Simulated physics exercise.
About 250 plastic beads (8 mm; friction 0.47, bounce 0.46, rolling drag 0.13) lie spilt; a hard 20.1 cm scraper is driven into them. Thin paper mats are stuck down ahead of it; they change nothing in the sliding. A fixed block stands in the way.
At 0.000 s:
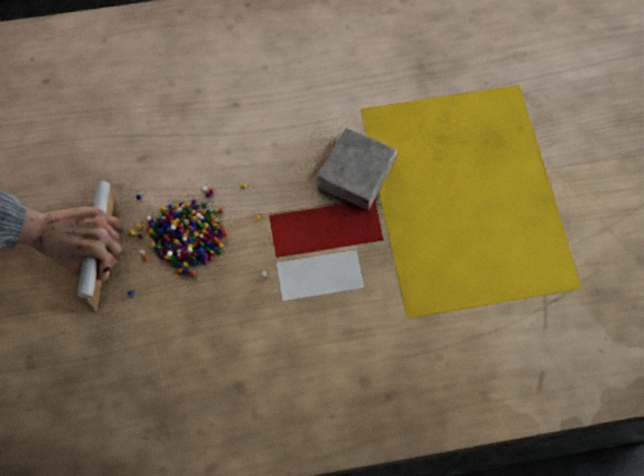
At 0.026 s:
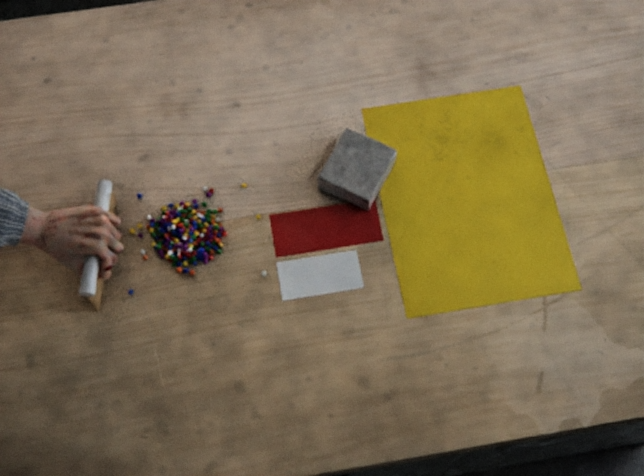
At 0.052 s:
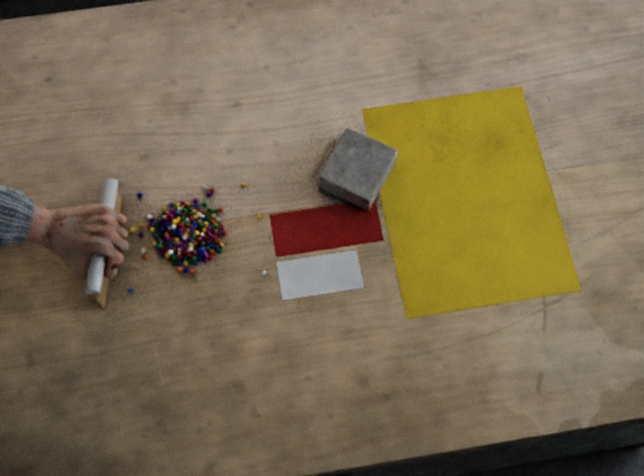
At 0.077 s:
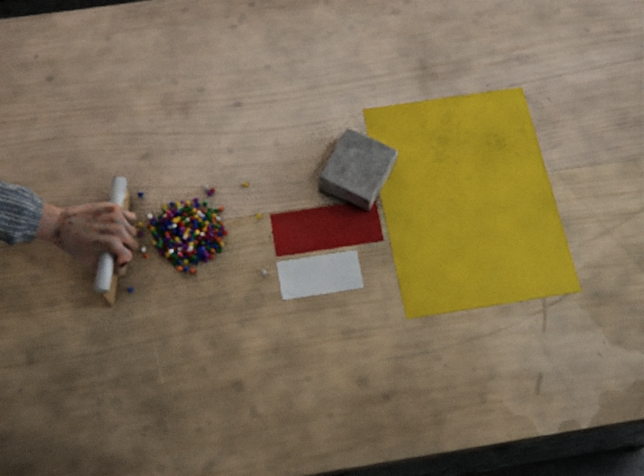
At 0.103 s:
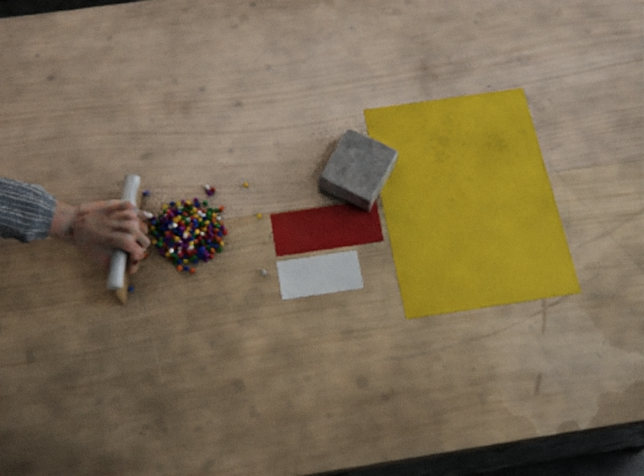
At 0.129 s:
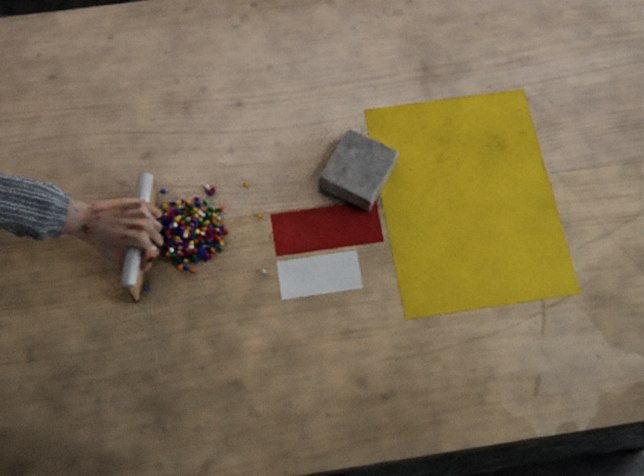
A hand slides a long scraper rightward into the edge of a colourful bead pile.
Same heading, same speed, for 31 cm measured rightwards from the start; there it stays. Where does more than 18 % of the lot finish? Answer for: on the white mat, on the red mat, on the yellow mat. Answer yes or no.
White mat: No, red mat: Yes, yellow mat: No.
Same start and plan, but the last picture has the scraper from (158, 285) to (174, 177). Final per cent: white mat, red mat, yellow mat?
White mat 0, red mat 20, yellow mat 35.
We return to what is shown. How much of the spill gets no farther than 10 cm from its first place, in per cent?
Roughly 0 per cent.
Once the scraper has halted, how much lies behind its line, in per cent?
Roughly 0 per cent.
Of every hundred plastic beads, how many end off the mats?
Roughly 45 per cent.
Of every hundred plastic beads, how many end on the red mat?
Some 35 per cent.
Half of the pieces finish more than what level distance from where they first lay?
Roughly 28 cm.
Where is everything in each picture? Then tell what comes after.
The first frame shows scraper from (88, 300) to (106, 190); moved 0.0 cm; pieces shifted so far, 0; middle of the spill at (188, 232); white mat at (320, 275); red mat at (326, 228); yellow mat at (467, 195); block at (357, 163).
The second frame shows scraper from (90, 299) to (108, 189); moved 0.3 cm; pieces shifted so far, 0; middle of the spill at (188, 231).
The third frame shows scraper from (95, 297) to (114, 187); moved 1.1 cm; pieces shifted so far, 0; middle of the spill at (188, 230).
The fourth frame shows scraper from (104, 295) to (123, 185); moved 2.5 cm; pieces shifted so far, 0; middle of the spill at (189, 230).
The fifth frame shows scraper from (117, 293) to (135, 183); moved 4.5 cm; pieces shifted so far, 2; middle of the spill at (189, 229).
The sixth frame shows scraper from (131, 290) to (149, 181); moved 6.7 cm; pieces shifted so far, 13; middle of the spill at (189, 229); white mat at (320, 275); red mat at (327, 228); yellow mat at (468, 198); block at (359, 164). Its speed is about 0.85 m/s.
Then, at 0.32 s, scraper 23 cm from its start, spill 19 cm wide; off the mats 100 %.
After 0.51 s, scraper 31 cm from its start, spill 27 cm wide; white mat 20 %, red mat 40 %, off the mats 40 %.
Then, at 0.67 s, scraper 31 cm from its start, spill 31 cm wide; white mat 15 %, red mat 40 %, off the mats 45 %.
At rest (1.3 s), white mat 10 %, red mat 35 %, yellow mat 5 %, off the mats 45 %.
